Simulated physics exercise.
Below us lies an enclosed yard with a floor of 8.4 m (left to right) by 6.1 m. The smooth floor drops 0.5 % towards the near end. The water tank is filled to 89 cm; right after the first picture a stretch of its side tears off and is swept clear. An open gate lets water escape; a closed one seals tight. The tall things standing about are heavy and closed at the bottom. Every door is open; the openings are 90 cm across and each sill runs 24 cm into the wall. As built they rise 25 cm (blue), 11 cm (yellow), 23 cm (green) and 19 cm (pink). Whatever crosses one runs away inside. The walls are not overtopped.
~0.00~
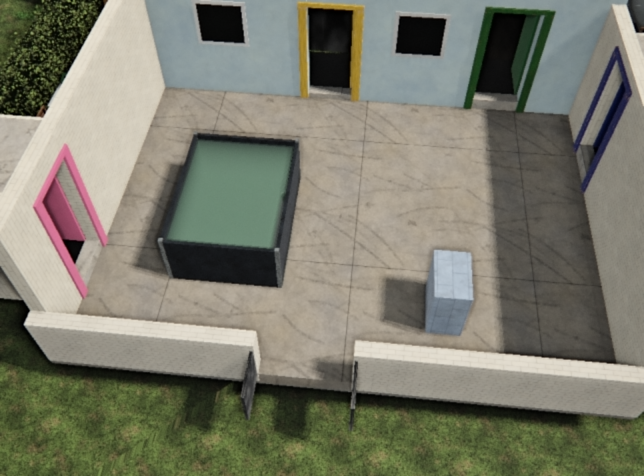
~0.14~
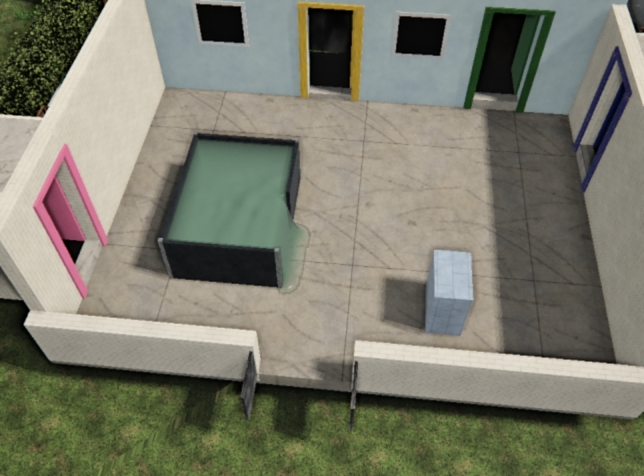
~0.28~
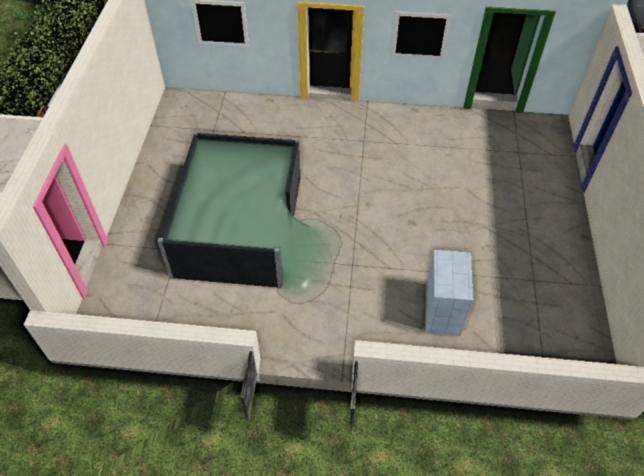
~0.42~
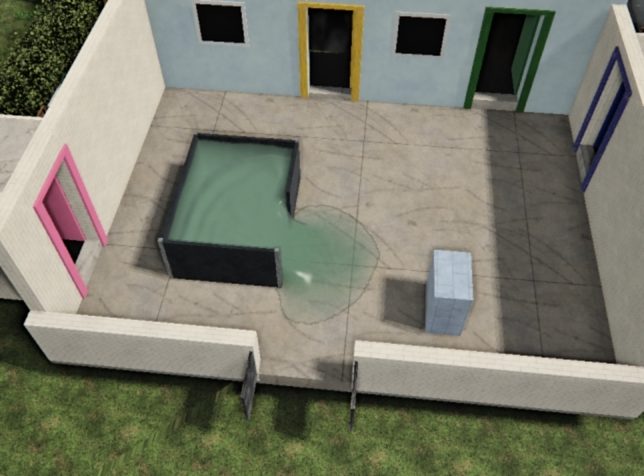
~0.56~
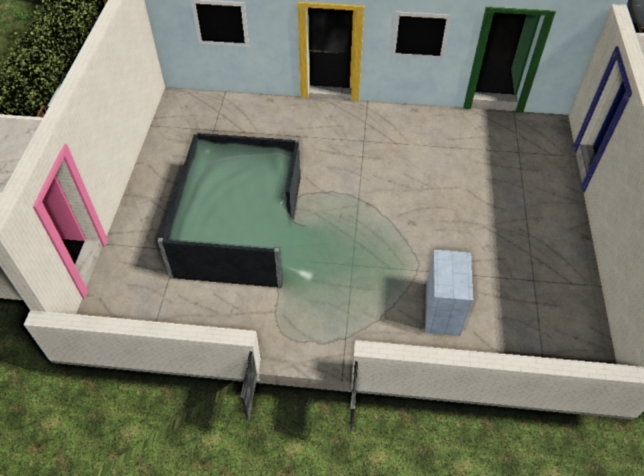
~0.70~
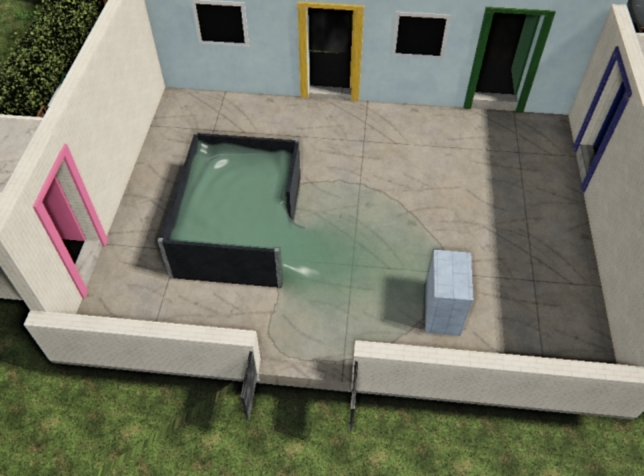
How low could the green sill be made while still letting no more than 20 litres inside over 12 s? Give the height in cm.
Some 13 cm above the ground.
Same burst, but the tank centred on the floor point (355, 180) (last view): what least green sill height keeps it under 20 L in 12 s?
Some 10.5 cm.
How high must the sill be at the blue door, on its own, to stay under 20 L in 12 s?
About 12.5 cm at blue.
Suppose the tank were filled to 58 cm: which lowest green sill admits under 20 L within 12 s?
Some 6.5 cm.
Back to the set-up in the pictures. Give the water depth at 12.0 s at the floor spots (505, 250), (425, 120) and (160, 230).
Roughly 8, 8 and 3 cm, in turn.
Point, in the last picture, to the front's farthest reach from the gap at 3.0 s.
At about (564, 119).
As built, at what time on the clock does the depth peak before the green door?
At about 7.0 s.
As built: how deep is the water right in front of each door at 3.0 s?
In cm: Blue 18, yellow 0, green 0, pink 0.
After 1.4 s water covers 35 % of the floor, deepest (52 cm) near (418, 374); it has not reached the green door.
After 3.0 s water covers 50 % of the floor, deepest (31 cm) near (594, 281); it has not reached the green door.
After 12.0 s water covers 95 % of the floor, deepest (12 cm) near (212, 131); 7 cm at the green door, 0 litres in over its 23 cm sill.
At the green door as built, the water arrived by 3.2 s and peaked near 17 cm at 7.2 s.
Run again over the same 12 s with other heights there, 39 litres in over 11.5 cm, 5 litres over 15.5 cm. The limit of 20 litres is kept from about 13 cm up.
